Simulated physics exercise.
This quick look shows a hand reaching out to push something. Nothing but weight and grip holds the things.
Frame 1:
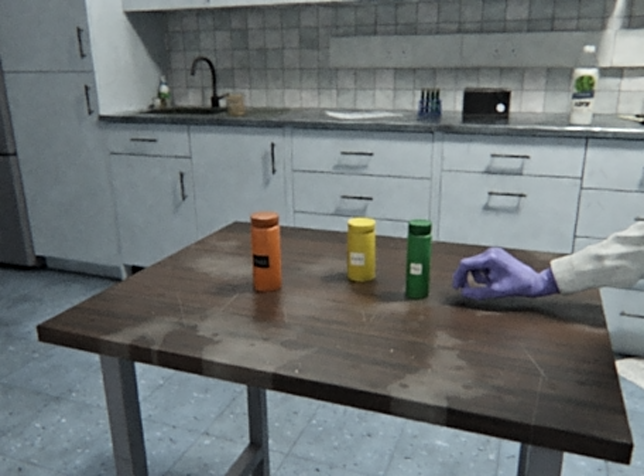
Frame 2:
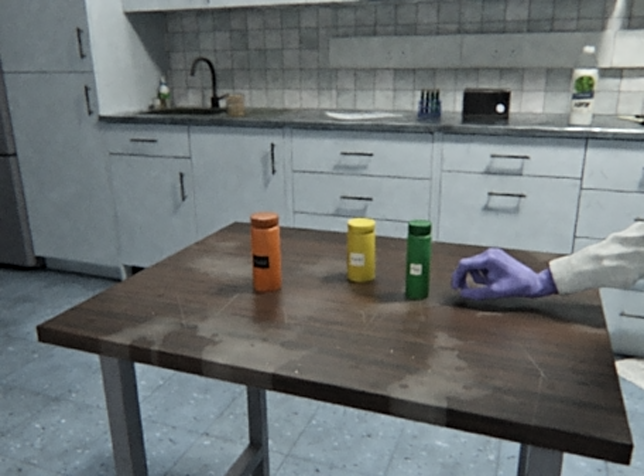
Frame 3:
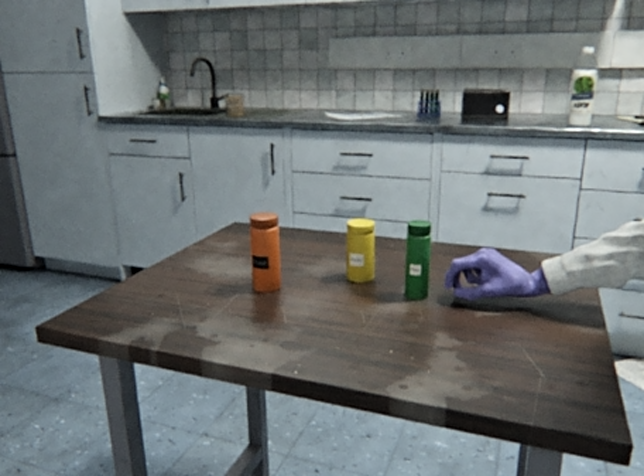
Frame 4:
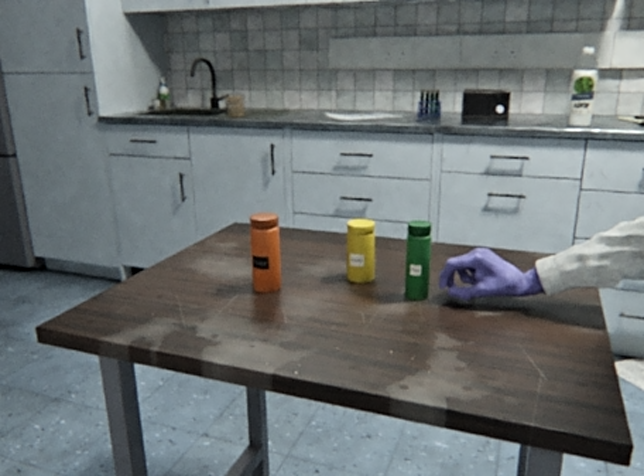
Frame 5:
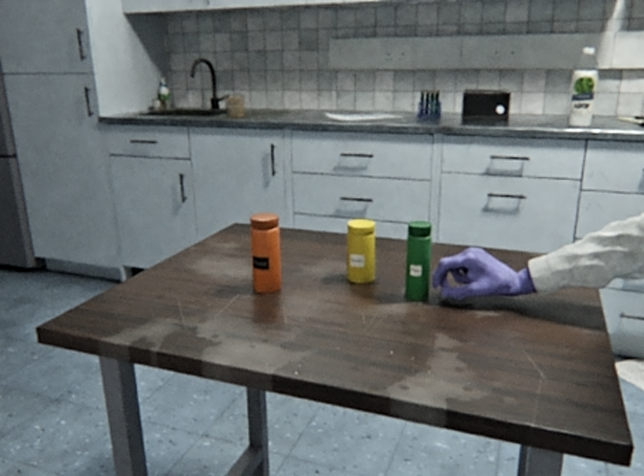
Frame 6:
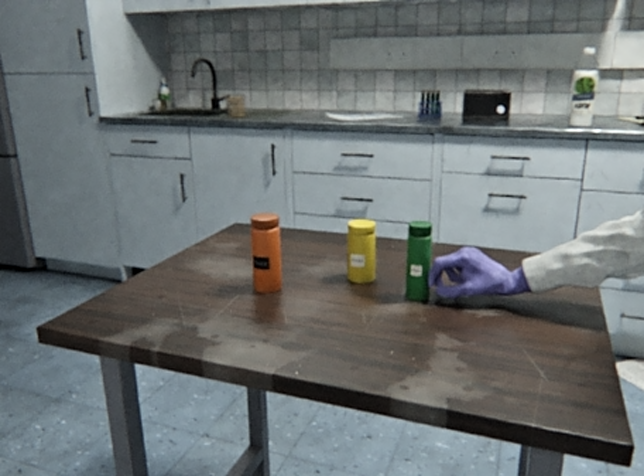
A purple-gloved hand in a white sleeve rests low over a dark, worn wooden table in a kitchen, seen from slightly above with pale cabinets and a tiled wall behind. Orange, yellow and green containers stand from left to right, the green one nearest the hand. The hand slides a short way left until its fingers are at the green container's side, while the containers and camera stay still.
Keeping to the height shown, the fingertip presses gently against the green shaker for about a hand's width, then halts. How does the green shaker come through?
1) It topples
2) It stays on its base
Option 2: It stays on its base.
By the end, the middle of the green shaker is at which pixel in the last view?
The object finishes roughly at pixel (353, 253).
Then, 0.20 s on from there, green shaker shifted a little near (408, 260).
Then, 0.60 s on from there, green shaker shifted about its own width near (386, 257).
Then, 0.90 s on from there, green shaker shifted well along near (369, 255).
Then, 1.20 s on from there, green shaker shifted well along near (353, 253).
In the end, moved from the start, green shaker. At the end, from the last picture's camera, green shaker near (353, 253).
